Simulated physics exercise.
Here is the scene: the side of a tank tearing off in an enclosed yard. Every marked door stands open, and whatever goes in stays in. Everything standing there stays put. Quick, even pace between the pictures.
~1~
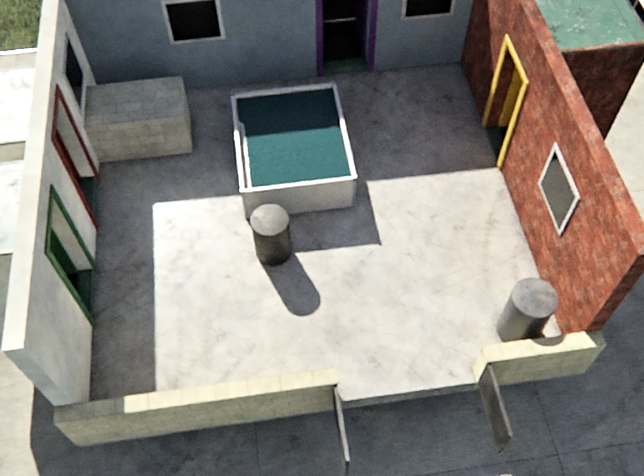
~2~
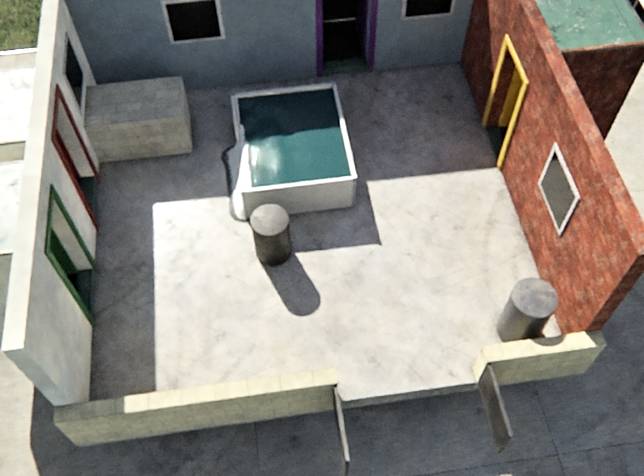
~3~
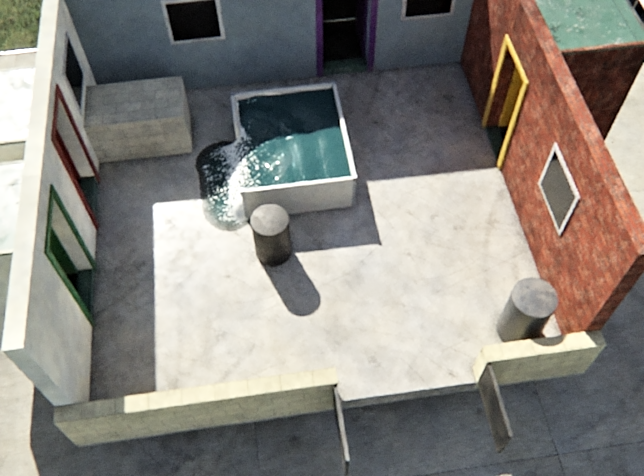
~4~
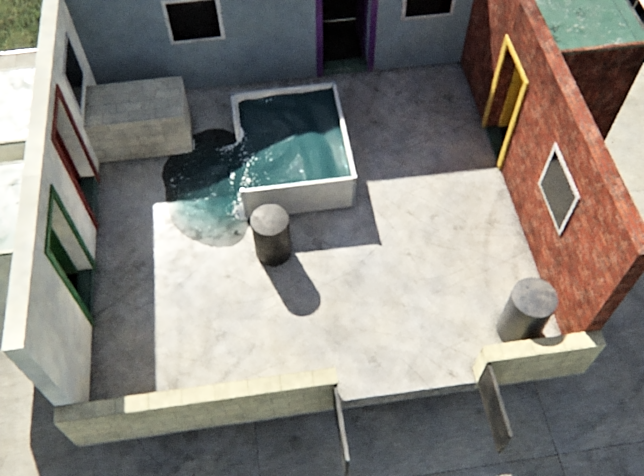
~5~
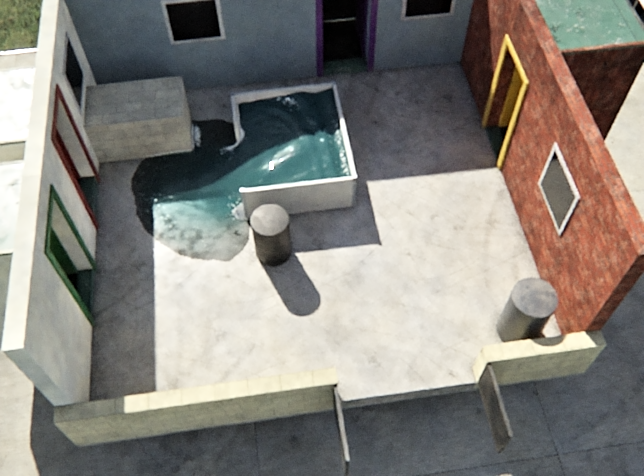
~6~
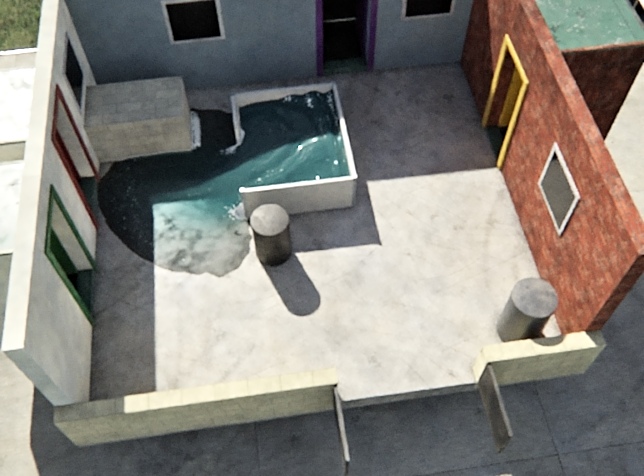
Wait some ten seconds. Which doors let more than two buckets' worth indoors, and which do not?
As I see it, the red door is going to overshoot the allowance, the yellow door is going to stay inside the allowance, the green door is going to overshoot the allowance, the purple door is going to stay inside the allowance.
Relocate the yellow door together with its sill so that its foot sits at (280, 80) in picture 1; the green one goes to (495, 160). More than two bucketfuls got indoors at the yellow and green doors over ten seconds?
The yellow one does not overflow, while the green one does not overflow.
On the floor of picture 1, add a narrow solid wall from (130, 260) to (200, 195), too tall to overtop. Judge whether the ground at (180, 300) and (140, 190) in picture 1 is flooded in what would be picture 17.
Taking the points in order, the first is inundated and the second is inundated.
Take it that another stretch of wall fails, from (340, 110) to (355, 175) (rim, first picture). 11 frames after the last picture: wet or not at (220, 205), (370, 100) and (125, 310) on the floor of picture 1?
Sequence: Spared / spared / spared.
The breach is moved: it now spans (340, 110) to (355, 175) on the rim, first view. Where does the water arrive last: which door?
The red door.
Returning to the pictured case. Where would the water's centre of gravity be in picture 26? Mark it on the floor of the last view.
At about (203, 224).
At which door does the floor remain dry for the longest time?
I say the yellow one.
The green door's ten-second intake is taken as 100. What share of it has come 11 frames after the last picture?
Some 35 per cent.
A moment on, water covers 20 % of the floor; the red door over two buckets in, the yellow door not reached, the green door wet at the sill, nothing in, the purple door not reached.
Next, water covers 30 % of the floor; the red door far over two buckets in, the yellow door not reached, the green door over two buckets in, the purple door not reached.
Then, water covers 35 % of the floor; the red door far over two buckets in, the yellow door not reached, the green door over two buckets in, the purple door wet at the sill, nothing in.
Later, water covers 65 % of the floor; the red door far over two buckets in, the yellow door not reached, the green door over two buckets in, the purple door wet at the sill, nothing in.
In the end, water covers 90 % of the floor; the red door far over two buckets in, the yellow door wet at the sill, nothing in, the green door over two buckets in, the purple door wet at the sill, nothing in.
